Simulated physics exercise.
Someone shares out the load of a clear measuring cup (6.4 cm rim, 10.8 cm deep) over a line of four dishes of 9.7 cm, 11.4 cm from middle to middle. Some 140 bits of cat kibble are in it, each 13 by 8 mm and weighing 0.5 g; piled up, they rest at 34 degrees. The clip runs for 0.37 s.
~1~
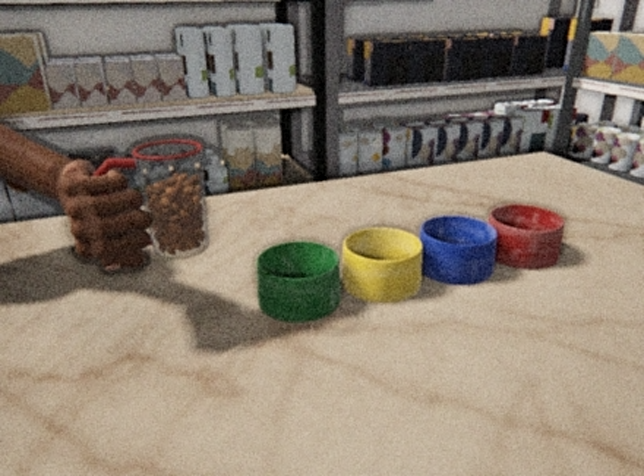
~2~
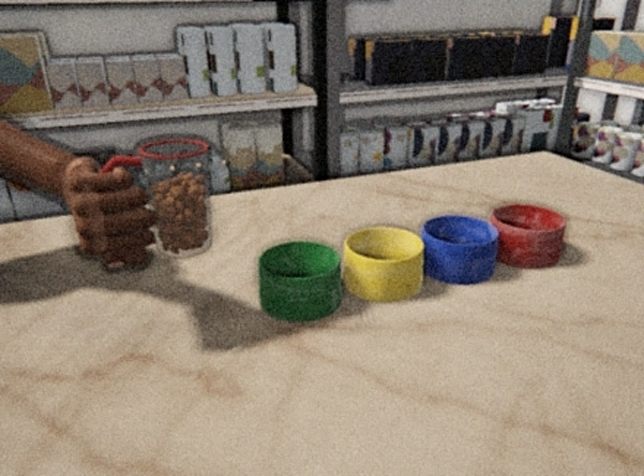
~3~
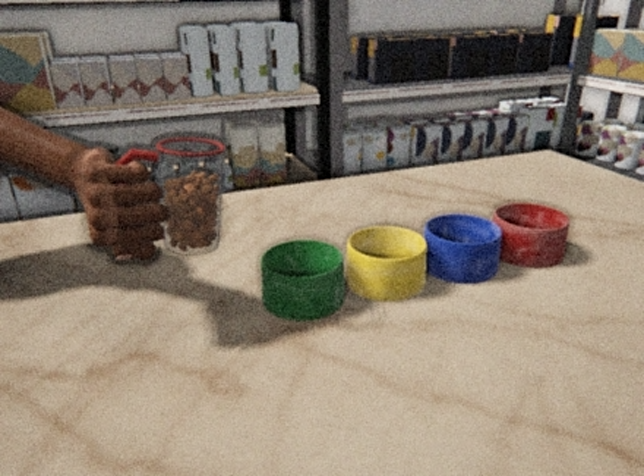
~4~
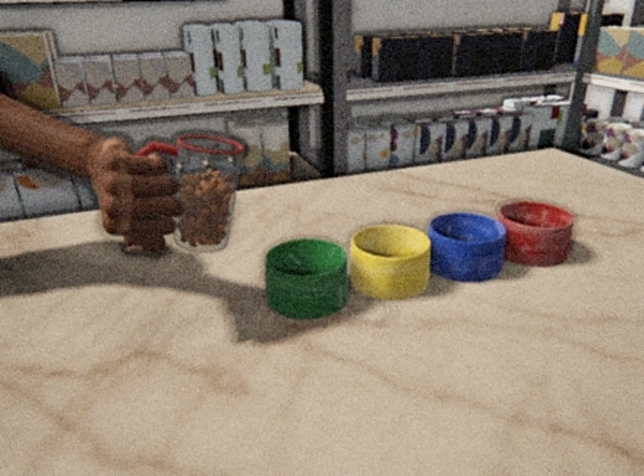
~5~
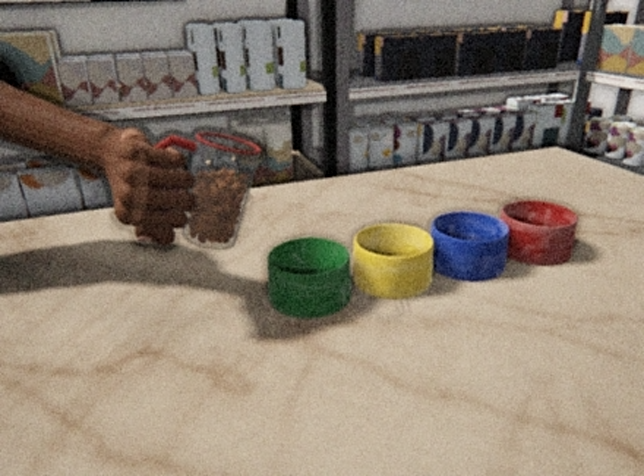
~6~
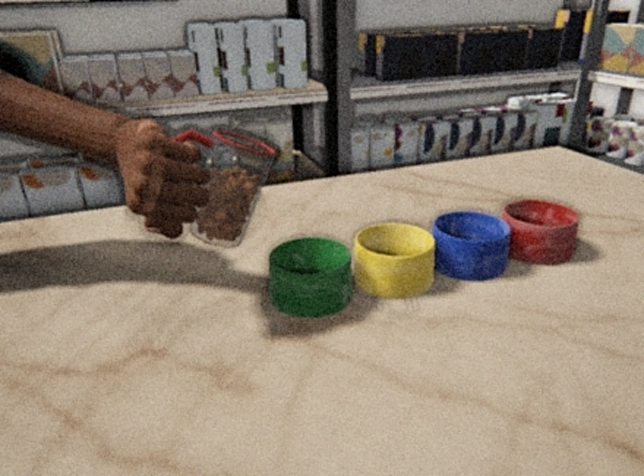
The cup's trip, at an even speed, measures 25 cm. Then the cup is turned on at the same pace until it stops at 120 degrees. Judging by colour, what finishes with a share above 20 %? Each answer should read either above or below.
Red dish - below, blue dish - above, green dish - below, yellow dish - below, counter - above.
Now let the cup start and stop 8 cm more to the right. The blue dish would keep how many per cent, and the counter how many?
Blue: 80; counter: 20.
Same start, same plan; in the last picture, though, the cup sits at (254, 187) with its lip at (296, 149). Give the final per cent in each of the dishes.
Red 0, blue 50, green 0, yellow 0.
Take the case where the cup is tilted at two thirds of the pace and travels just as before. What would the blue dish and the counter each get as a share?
In that case you'd see blue at 50 and the counter at 50.
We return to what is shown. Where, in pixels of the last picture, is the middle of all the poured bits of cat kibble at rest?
Somewhere around (457, 259) in the final frame.
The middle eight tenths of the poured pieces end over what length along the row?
Roughly 11 cm of the row.
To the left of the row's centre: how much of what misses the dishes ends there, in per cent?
50 per cent.
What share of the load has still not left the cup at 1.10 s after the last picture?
Around 100 in a hundred.
Then, 0.66 s after the last picture, tilt 72 degrees; cup holds 100 %.
Then, 1.10 s after the last picture, tilt 105 degrees; cup holds 100 %.
Then, 1.61 s after the last picture, tilt 120 degrees; cup holds 15 %, blue 45 %, yellow 10 %.
In the end, red 0 %, blue 55 %, green 0 %, yellow 10 %, counter 35 %.
